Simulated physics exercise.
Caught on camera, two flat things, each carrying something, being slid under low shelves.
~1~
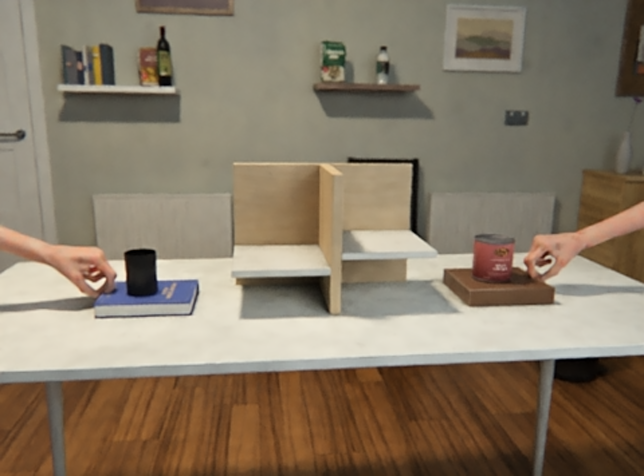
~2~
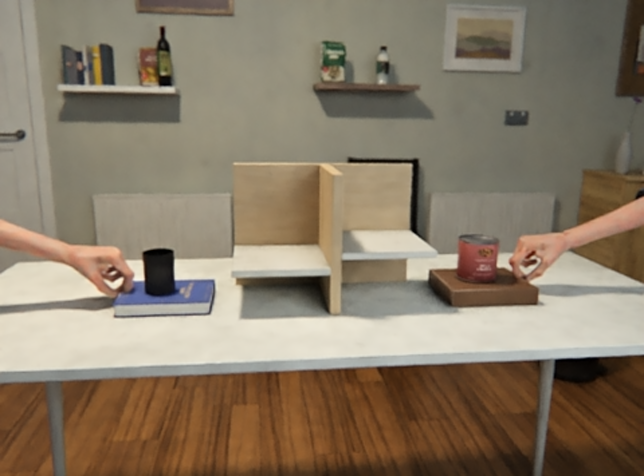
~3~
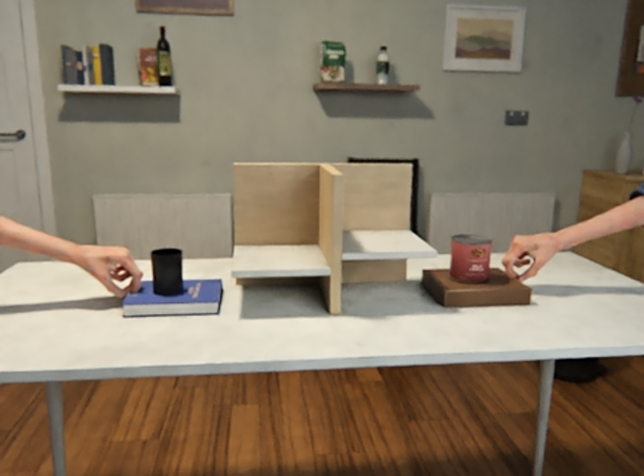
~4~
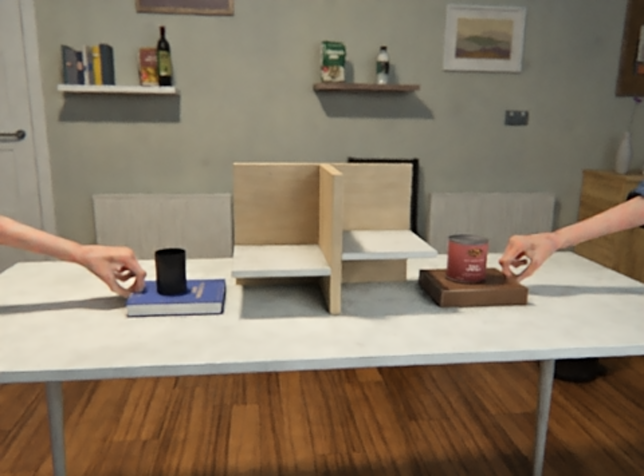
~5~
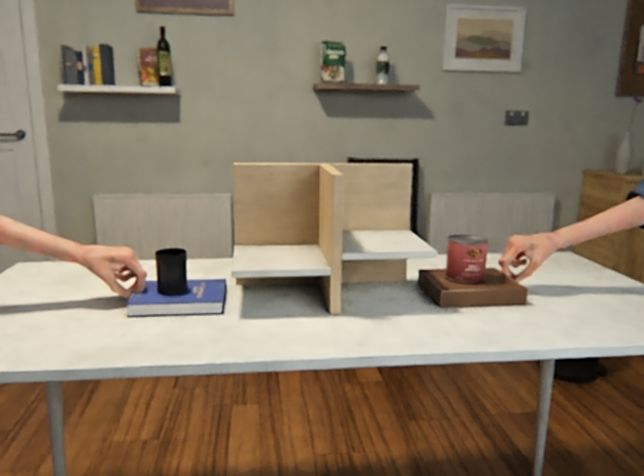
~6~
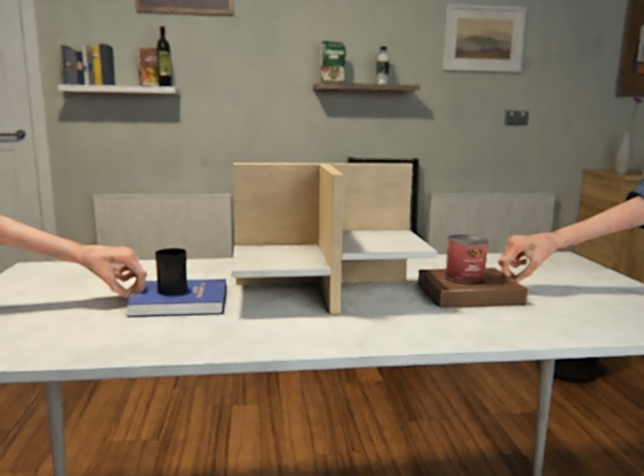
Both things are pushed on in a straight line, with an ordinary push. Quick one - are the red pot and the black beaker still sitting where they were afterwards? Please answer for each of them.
The red pot? No, it has been scraped off. The black beaker? No, it has been scraped off.
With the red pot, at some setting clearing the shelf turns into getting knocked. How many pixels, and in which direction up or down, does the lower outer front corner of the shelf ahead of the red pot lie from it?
Roughly 8 pixels, upward.
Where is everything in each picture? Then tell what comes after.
Hands sliding the things forward; red pot (493, 258); black beaker (141, 272); shelf (329, 234), in the first picture.
Hands sliding the things forward; black beaker (159, 272); blue book (168, 297), in the second picture.
Hands sliding the things forward; red pot (470, 259); brown tray (473, 286), in the third picture.
Hands sliding the things forward; black beaker (171, 271); shelf (329, 234), in the fourth picture.
Hands sliding the things forward; red pot (467, 259); blue book (180, 296), in the fifth picture.
Hands sliding the things forward; red pot (466, 259); black beaker (172, 271); brown tray (470, 286), in the sixth picture.
Then, 2.26 s past the last view, red pot leaning 17° off how it started near (438, 258); black beaker leaning 18° off how it started near (219, 271).
Finally, the red pot is knocked back, near (464, 276); the black beaker is knocked back, near (189, 288).
